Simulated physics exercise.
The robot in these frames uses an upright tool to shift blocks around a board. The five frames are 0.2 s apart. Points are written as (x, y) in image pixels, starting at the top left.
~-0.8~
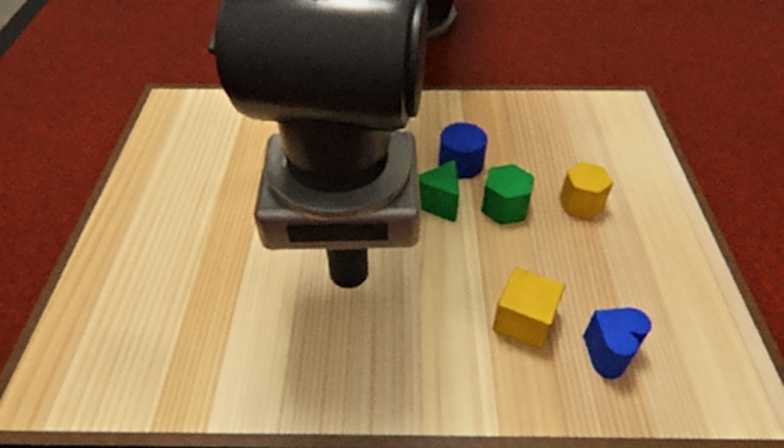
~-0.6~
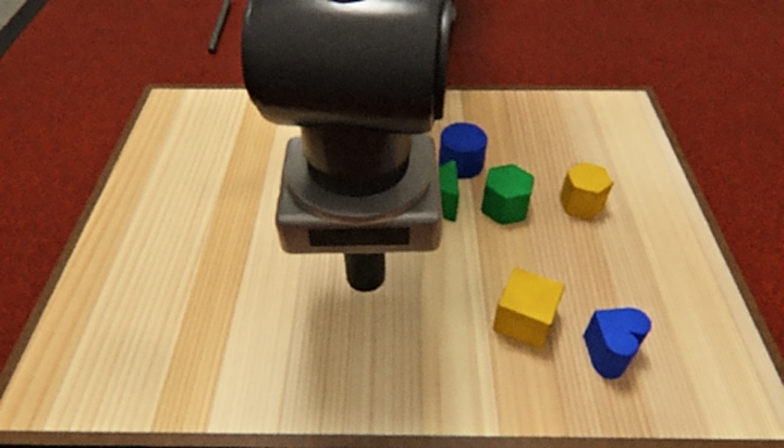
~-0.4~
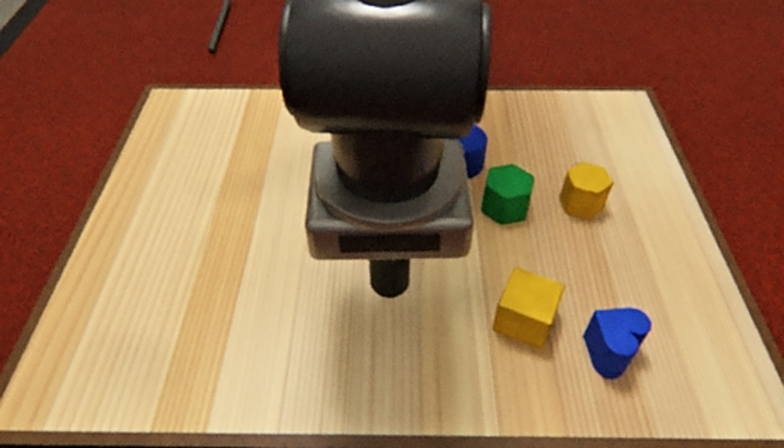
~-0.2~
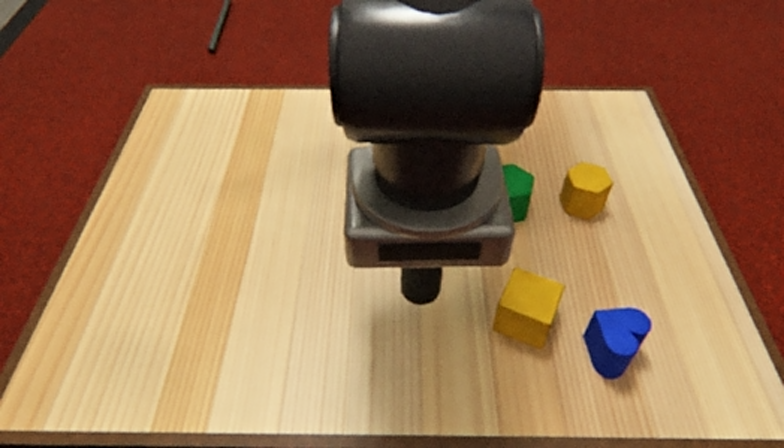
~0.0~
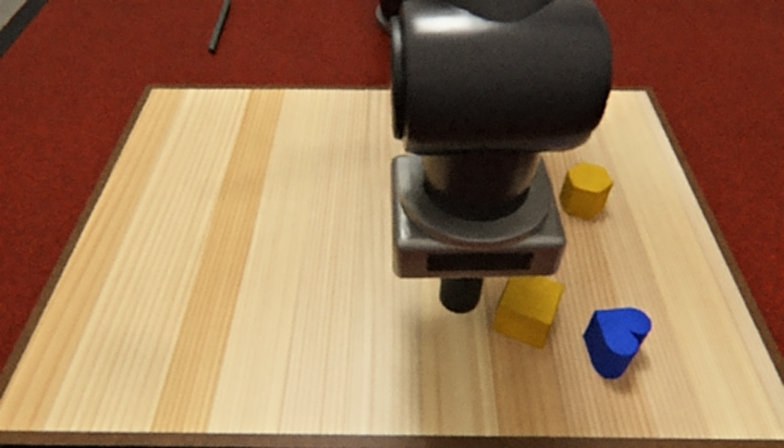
On a light wooden board over a red floor, a dark robot arm slid its upright tool steadily rightward to beside the yellow square block, while the blue, green and yellow blocks stayed still.
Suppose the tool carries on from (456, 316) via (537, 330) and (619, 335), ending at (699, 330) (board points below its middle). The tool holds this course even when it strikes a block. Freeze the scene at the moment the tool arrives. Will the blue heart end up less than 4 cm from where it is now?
It seems not.
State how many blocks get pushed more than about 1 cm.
Two move.
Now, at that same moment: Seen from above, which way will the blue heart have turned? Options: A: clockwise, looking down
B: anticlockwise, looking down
My pick is A.
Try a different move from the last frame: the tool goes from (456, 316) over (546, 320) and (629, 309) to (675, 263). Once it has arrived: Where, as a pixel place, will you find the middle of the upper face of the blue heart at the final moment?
At (671, 335).
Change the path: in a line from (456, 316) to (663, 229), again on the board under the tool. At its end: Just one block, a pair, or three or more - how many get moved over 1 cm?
I foresee one block being moved.
What follows on the original path. One third of the way, tool (546, 312); yellow square piece (592, 294), turned 40° anticlockwise; blue heart (648, 330), turned 40° clockwise.
Two thirds of the way, tool (632, 316); yellow square piece (655, 279), turned 75° anticlockwise; blue heart (683, 336), turned 70° clockwise.
At the end, tool (713, 312); yellow square piece (679, 268), turned 120° anticlockwise; blue heart (712, 346), turned 90° clockwise.
